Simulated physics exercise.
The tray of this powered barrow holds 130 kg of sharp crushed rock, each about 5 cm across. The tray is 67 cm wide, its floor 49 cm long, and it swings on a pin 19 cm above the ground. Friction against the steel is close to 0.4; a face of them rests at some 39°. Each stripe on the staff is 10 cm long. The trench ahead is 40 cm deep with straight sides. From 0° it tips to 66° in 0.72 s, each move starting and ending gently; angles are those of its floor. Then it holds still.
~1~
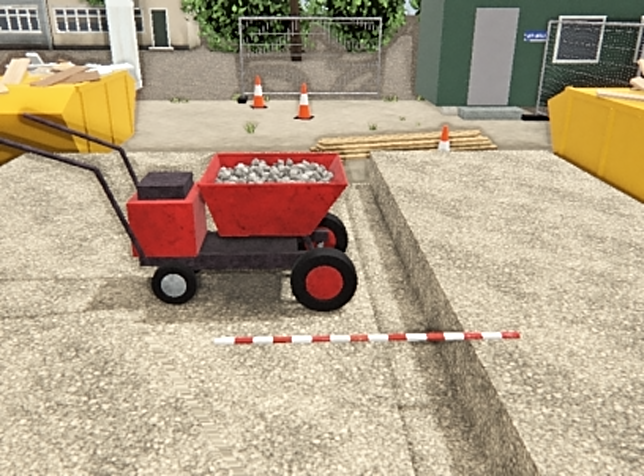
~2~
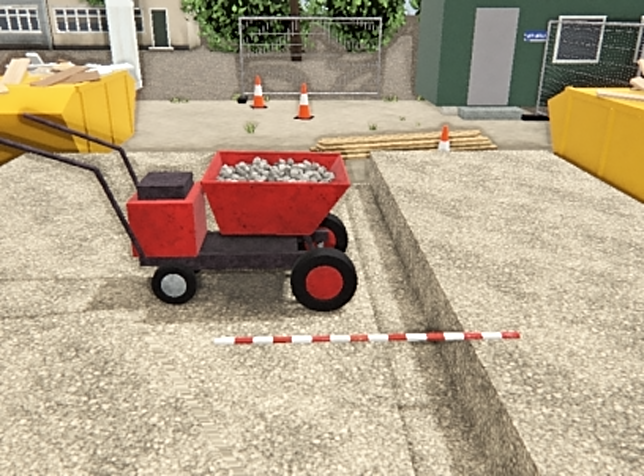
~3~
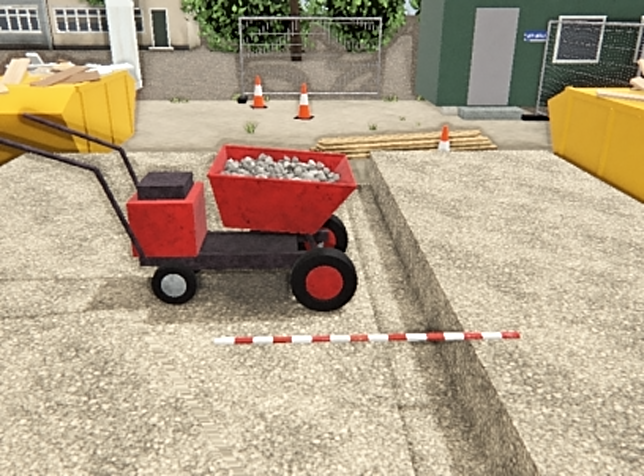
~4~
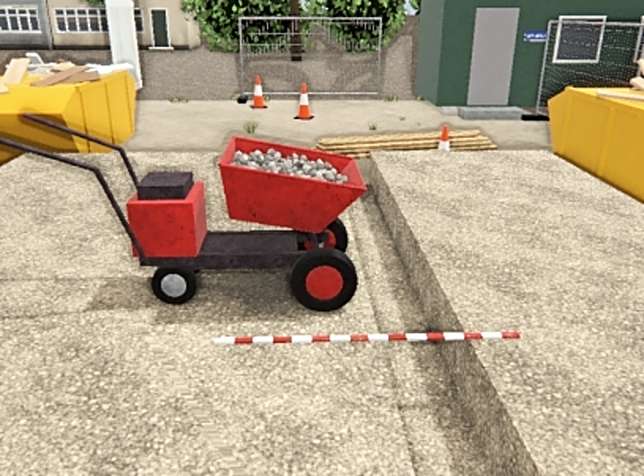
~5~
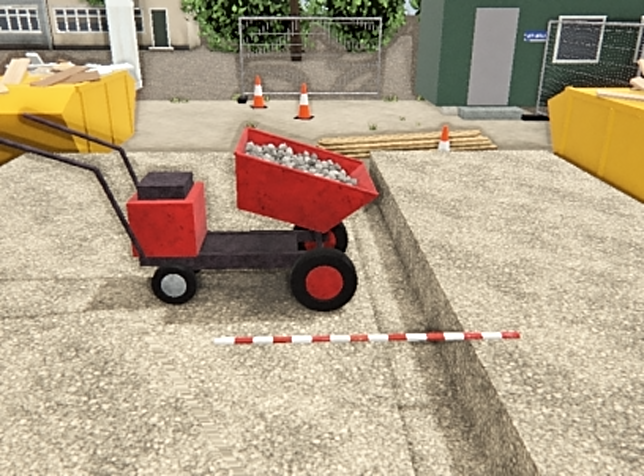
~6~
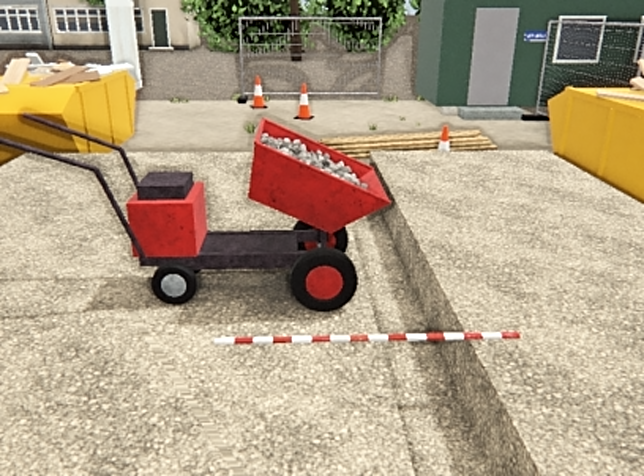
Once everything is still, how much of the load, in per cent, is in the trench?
Some 23 per cent of it.
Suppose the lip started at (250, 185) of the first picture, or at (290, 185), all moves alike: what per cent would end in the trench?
Near 45 per cent from the first place, 55 from the second.
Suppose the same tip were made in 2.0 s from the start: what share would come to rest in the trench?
It would be near 35 per cent.
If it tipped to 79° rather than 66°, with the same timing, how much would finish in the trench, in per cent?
It would be near 50 per cent.
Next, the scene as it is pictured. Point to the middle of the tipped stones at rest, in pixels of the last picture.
Near (456, 283).
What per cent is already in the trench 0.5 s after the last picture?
Some 10 per cent.
Then, 0.2 s after the last picture the floor is at 56°, 100 % in the tray; the foremost stones are at (407, 224).
Then, 0.5 s after the last picture the floor is at 66°, 85 % in the tray, 8 % in the trench, 8 % past the trench; the foremost stones are at (474, 281).
Then, 0.9 s after the last picture the floor is at 66°, 54 % in the tray, 11 % in the trench, 34 % past the trench; the foremost stones are at (558, 280).
Then, 2.8 s after the last picture the floor is at 66°, 42 % in the tray, 23 % in the trench, 35 % past the trench; the foremost stones are at (611, 266).
